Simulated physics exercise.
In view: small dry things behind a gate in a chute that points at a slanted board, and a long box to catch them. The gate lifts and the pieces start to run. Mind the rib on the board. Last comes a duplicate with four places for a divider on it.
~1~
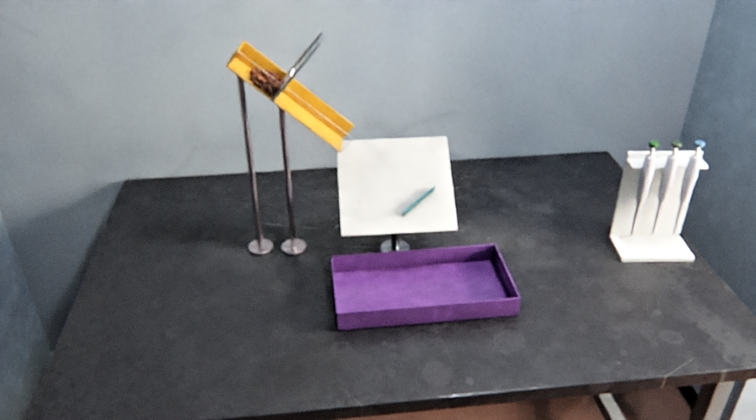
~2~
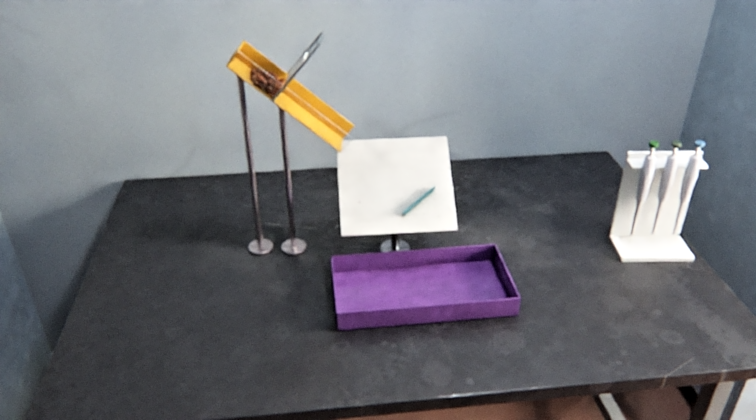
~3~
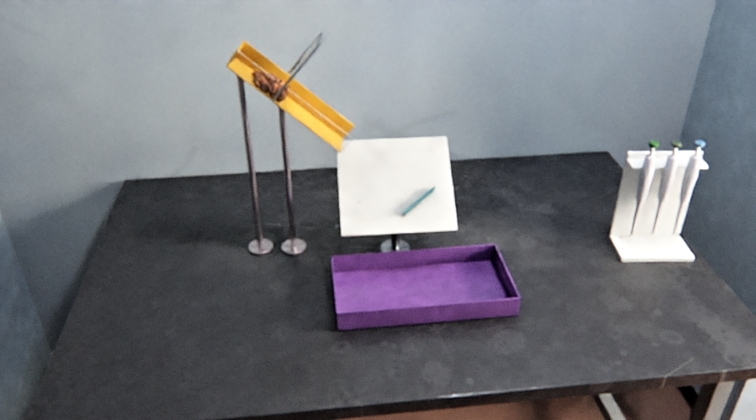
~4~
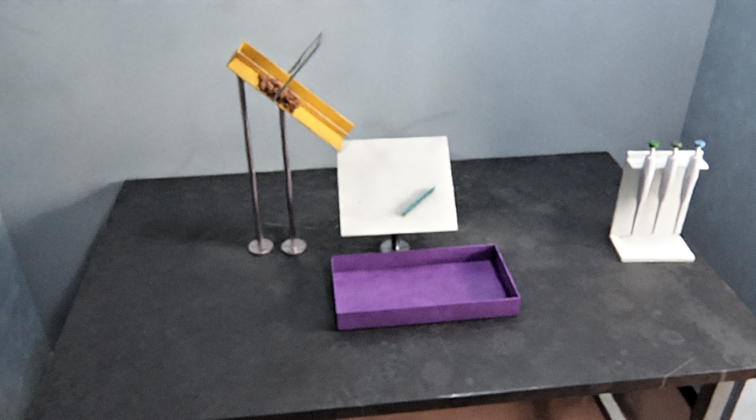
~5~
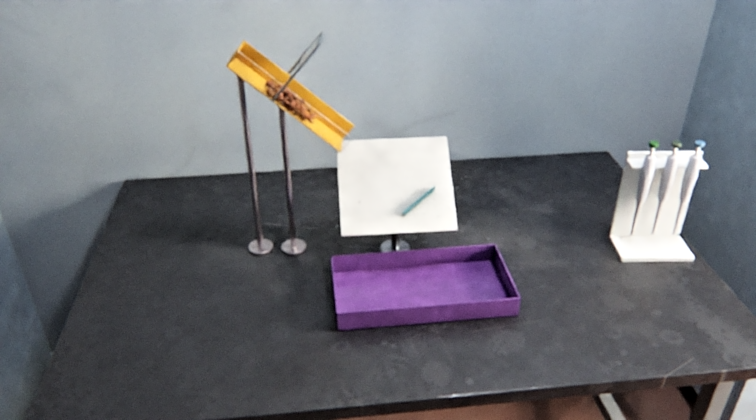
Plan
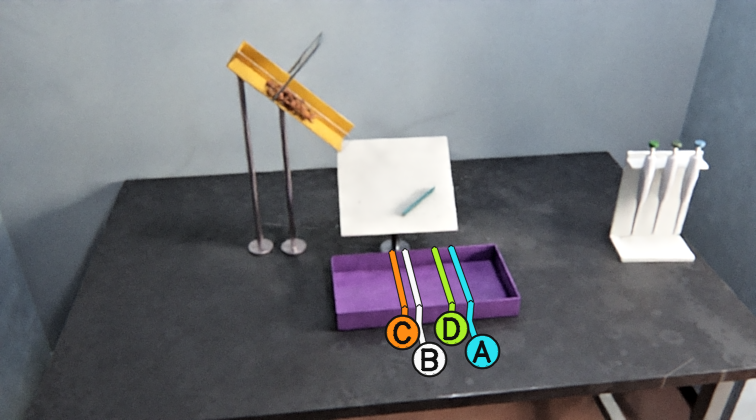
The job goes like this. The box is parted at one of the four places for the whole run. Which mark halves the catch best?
Use line C.
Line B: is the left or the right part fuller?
More lands on the left.
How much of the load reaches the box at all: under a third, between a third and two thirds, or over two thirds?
It is over two thirds.
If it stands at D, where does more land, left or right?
More lands on the left.
On the marked copy, line A crosses the front rim at (470, 302); line B crosses the front rim at (419, 306); line C crosses the front rim at (404, 307); line D crosses the front rim at (452, 304).
Choosing A, of what is caught, the whole lot on the left of the divider, none at all on the right.
Choosing B, of what is caught, the bulk on the left of the divider, a small share on the right.
Choosing C, of what is caught, close to half on the left of the divider, close to half on the right.
Choosing D, of what is caught, the whole lot on the left of the divider, none at all on the right.
